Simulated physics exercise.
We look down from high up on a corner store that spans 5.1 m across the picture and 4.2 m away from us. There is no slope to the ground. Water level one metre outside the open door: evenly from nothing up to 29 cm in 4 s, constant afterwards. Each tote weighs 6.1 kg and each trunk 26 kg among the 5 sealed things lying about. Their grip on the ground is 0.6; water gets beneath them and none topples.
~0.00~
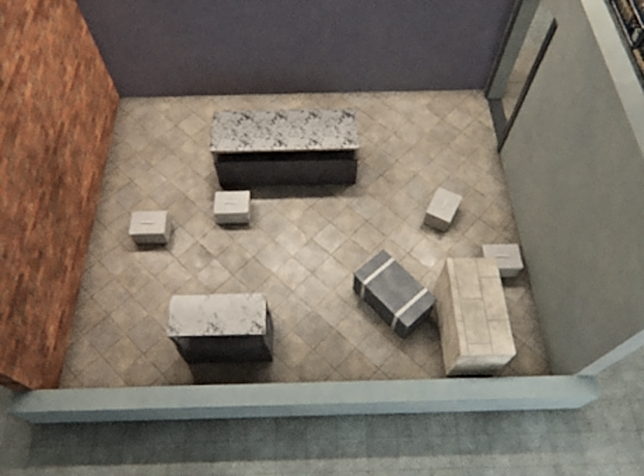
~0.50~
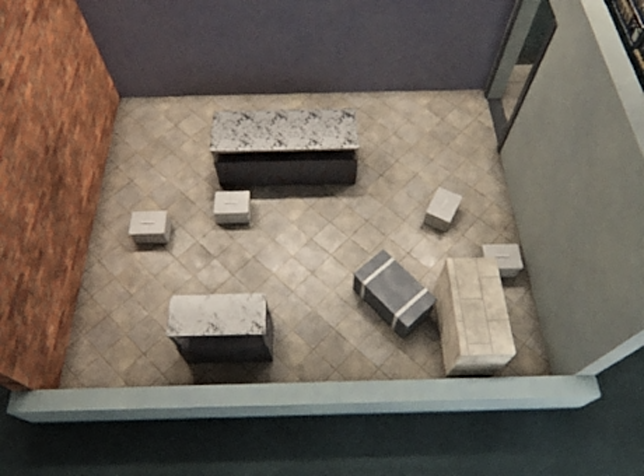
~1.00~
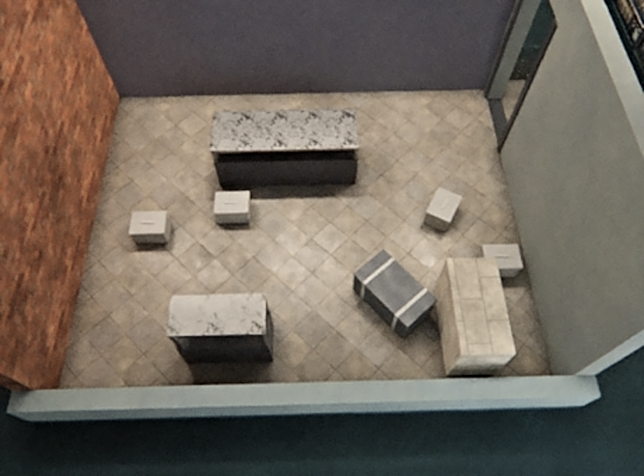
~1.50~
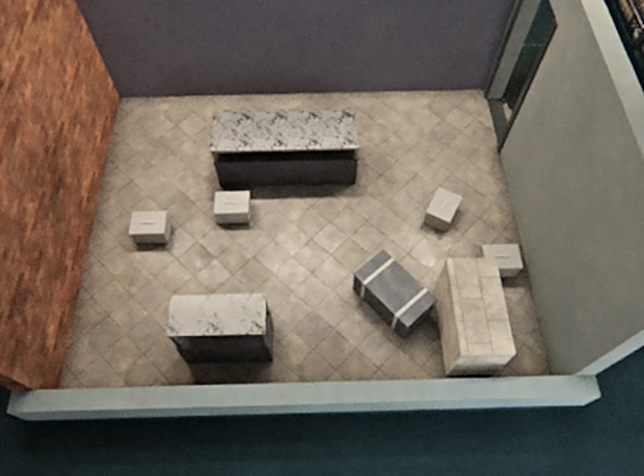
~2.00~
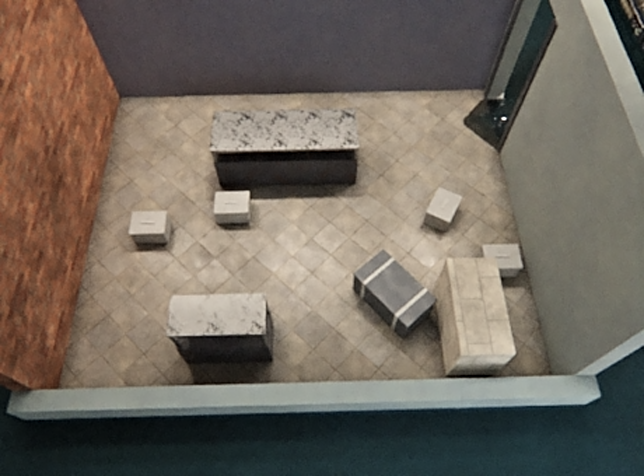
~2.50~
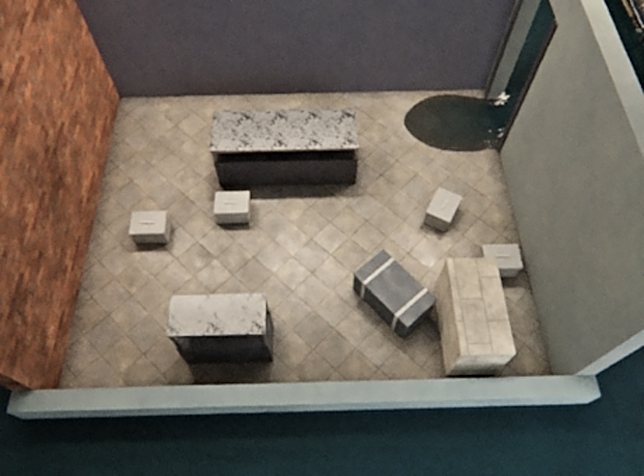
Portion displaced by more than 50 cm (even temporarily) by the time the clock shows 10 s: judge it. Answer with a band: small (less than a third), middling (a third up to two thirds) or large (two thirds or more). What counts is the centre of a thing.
Small.
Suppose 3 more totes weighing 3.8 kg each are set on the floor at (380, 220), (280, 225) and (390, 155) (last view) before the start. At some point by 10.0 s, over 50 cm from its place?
Note: Item 1 above threshold; item 2 below threshold; item 3 above threshold.
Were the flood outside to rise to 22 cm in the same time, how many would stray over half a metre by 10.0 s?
It would come to 1 of them.
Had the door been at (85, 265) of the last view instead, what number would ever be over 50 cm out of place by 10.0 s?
Then 3 of them would.
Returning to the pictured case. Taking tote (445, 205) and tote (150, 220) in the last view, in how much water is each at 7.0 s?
About 2 and 1 cm.
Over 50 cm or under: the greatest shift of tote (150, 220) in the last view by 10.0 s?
The answer is a bigger shift.
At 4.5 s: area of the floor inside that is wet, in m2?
Some 6.5 m2 of it.
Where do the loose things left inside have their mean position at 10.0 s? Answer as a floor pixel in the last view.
They're centred close to (366, 253).
After 3.5 s 0 of 5 are over 50 cm from their spots; 0 afloat.
After 4.5 s 0 of 5 are over 50 cm from their spots; 0 afloat.
After 7.0 s 0 of 5 are over 50 cm from their spots; 0 afloat.
After 10.0 s 1 of 5 are over 50 cm from their spots, and 1 have been at some point; 1 afloat.
